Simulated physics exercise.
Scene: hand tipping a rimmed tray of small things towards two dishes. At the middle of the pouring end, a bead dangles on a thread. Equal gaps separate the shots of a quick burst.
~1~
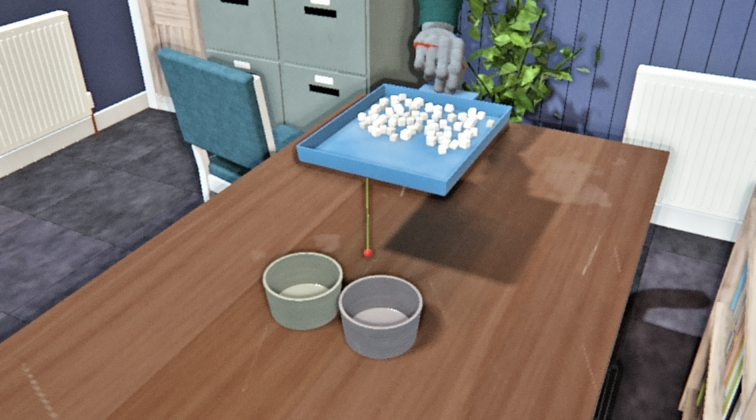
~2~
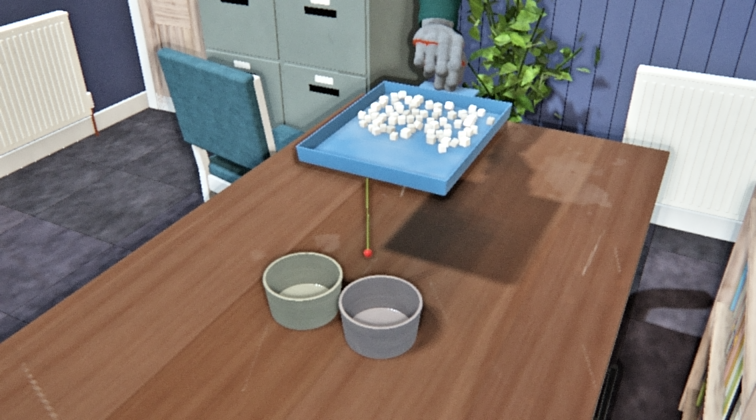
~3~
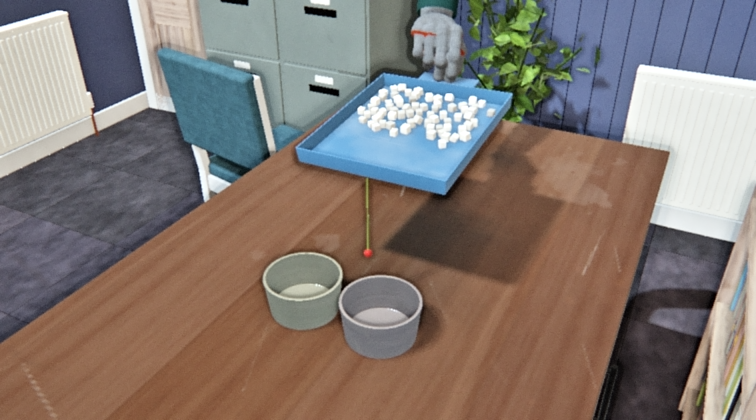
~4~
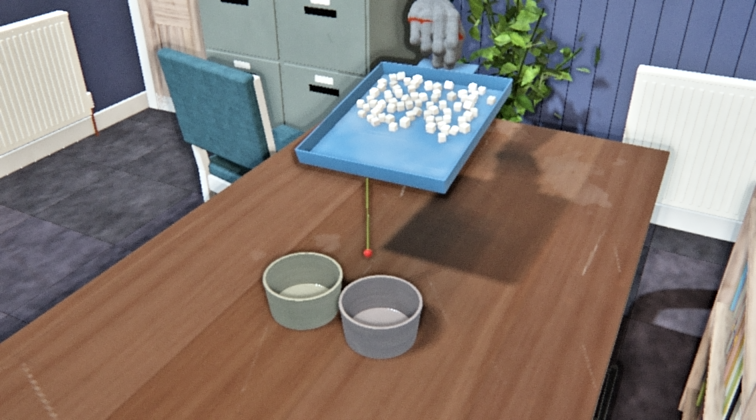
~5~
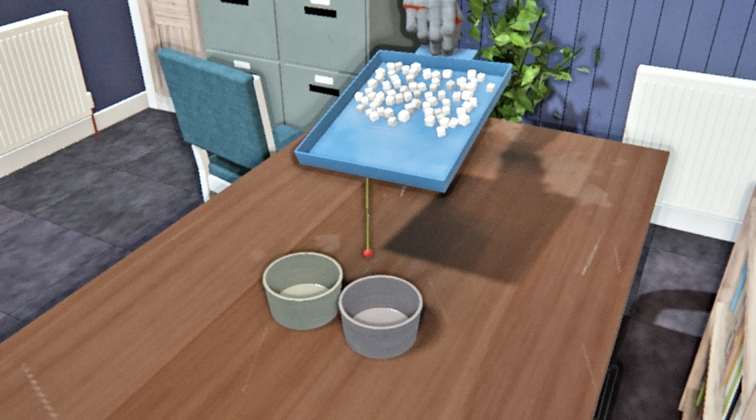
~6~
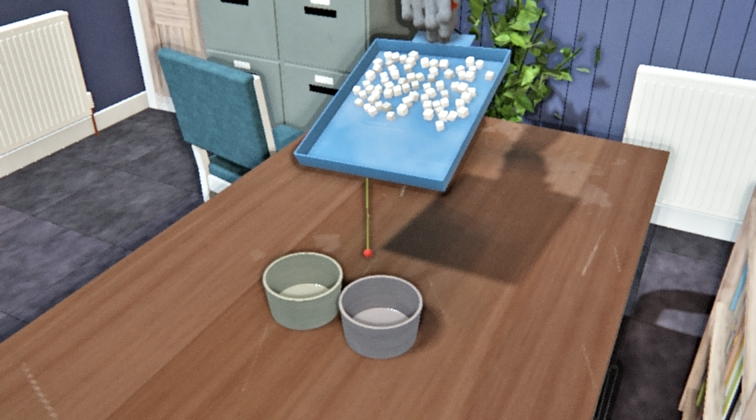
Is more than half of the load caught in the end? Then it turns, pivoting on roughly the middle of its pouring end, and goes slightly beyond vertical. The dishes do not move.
Yes.
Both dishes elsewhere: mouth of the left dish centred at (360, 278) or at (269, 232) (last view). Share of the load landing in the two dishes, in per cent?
It would be roughly 30 per cent, followed by roughly 20 per cent.
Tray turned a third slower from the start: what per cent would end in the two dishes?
It comes to 80 per cent or so.
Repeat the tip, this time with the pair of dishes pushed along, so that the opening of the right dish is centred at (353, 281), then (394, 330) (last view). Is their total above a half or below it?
Taking the places in turn, it's past half and then shy of half.
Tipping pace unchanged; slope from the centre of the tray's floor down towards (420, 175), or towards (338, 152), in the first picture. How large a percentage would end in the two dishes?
The first comes to 30 %, while the second comes to 10 %.
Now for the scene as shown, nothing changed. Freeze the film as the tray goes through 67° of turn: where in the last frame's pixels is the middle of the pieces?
Centre estimate: (341, 151).
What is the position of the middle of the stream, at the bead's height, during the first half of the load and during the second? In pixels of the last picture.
I'd place the first part at (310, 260) and the rest at (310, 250).
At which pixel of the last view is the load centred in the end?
Roughly at (305, 305).
Shortly afterwards, tray tipped steeply; all but a few on the tray; only a few in the air.
Next, tray tipped past a quarter turn; all but a few on the tray; a little in the left dish; only a few outside both; only a few in the air.
Some moments later, tray tipped past a quarter turn; near a quarter in the right dish; near half in the left dish; near a quarter outside both.
In the end, tray tipped past a quarter turn; near a quarter in the right dish; near half in the left dish; near a quarter outside both.
